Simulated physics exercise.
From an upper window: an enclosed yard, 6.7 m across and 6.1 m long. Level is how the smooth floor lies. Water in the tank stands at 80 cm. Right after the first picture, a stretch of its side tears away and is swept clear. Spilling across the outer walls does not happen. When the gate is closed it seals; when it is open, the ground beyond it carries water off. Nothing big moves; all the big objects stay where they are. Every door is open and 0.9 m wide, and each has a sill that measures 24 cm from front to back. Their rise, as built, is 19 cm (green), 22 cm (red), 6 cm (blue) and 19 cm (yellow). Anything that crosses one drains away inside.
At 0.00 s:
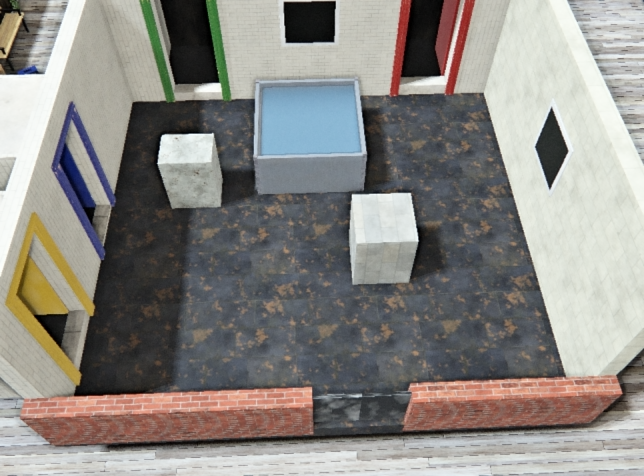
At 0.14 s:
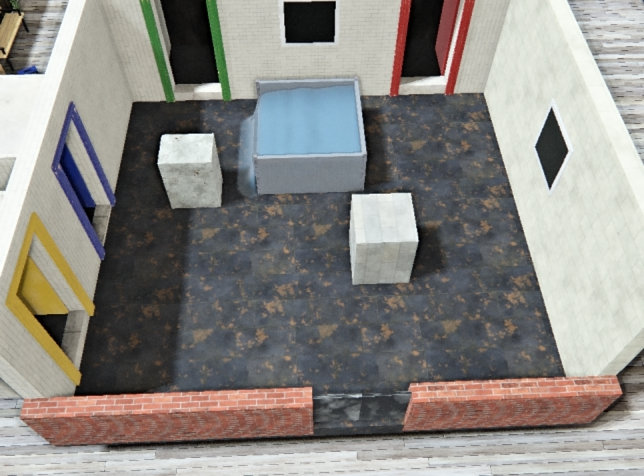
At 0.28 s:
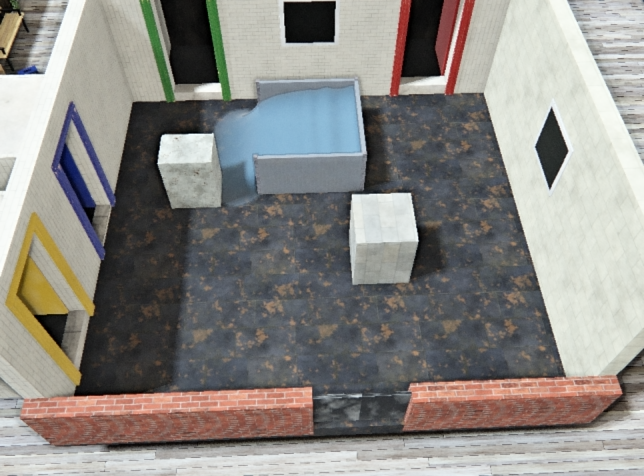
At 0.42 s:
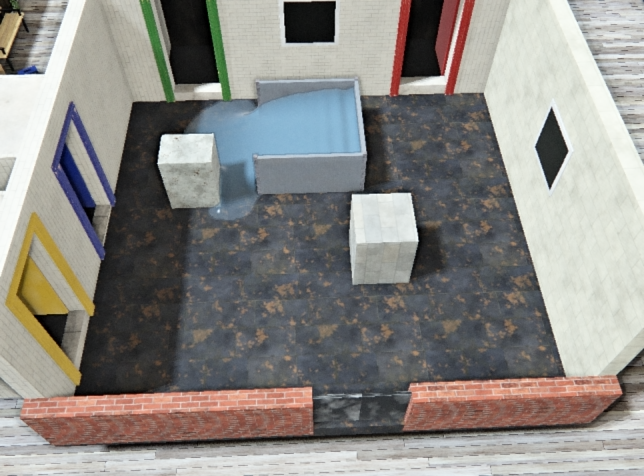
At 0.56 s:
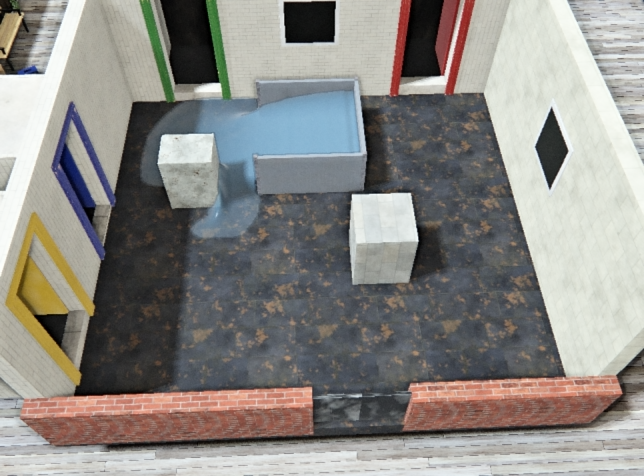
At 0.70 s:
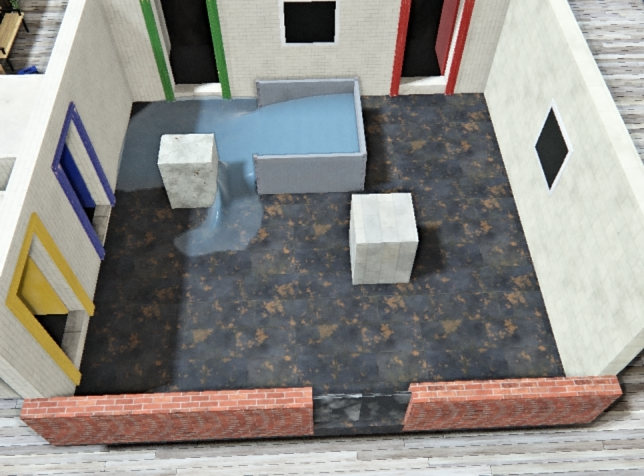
Water poured out through the open left side of a gray tank in a walled yard, flowed around a pale block, and spread across the dark floor to the left wall and the green door.
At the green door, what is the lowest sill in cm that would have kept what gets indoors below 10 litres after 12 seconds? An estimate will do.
Somewhere near 30 cm.
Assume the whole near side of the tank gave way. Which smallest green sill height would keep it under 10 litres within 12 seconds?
Close to 8.0 cm at the least.
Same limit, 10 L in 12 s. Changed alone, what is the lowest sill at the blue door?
For blue: Close to 9.5 cm.
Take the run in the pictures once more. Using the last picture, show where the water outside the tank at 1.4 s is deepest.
Check close to (131, 114).
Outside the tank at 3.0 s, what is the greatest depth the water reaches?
Up to some 30 cm.
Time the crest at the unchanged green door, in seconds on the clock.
It peaks at about 2.2 s.
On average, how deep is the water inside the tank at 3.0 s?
The mean depth is roughly 13 cm.
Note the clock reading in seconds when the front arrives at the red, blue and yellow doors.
The red door at 3.6 seconds, the blue door at 1.1 seconds, the yellow door at 2.0 seconds.
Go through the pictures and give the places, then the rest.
The first frame shows the tank at (309, 120) is whole and still, 80 cm deep; the green door at (190, 57) is dry.
In the second frame, the front is at (242, 158), 0.4 m from the gap at (261, 142); 0.4 m2 of floor is wet, 80 cm left at the back.
In the third frame, the front is at a hidden place, 0.8 m from the gap at (261, 144); 1.4 m2 of floor is wet, 77 cm left at the back.
In the fourth frame, the gap is at (262, 146), the front 1.3 m out at a hidden place; the back of the tank holds 69 cm.
In the fifth frame, the front is at (145, 163), 2.0 m from the gap at (262, 146); 4.3 m2 of floor is wet, 68 cm left at the back.
In the sixth frame, the front is at (117, 185), 2.5 m from the gap at (262, 147); 5.5 m2 of floor is wet, 64 cm left at the back; water is at the green door at (190, 57).
After 1.4 s water covers 30 % of the floor, deepest (57 cm) near (131, 114); 19 cm at the green door, 0 litres in over its 19 cm sill.
After 3.0 s water covers 55 % of the floor, deepest (30 cm) near (203, 177); 24 cm at the green door, 45 litres in over its 19 cm sill.
After 12.0 s water covers 95 % of the floor, deepest (9 cm) near (371, 408); 7 cm at the green door, 52 litres in over its 19 cm sill.
At the green door as built, the water arrived by 0.6 s and peaked near 34 cm at 2.2 s.
Run again over the same 12 s with other heights there, 20 litres in over 26 cm, 3 litres over 35 cm. The limit of 10 litres is kept from about 30 cm up.
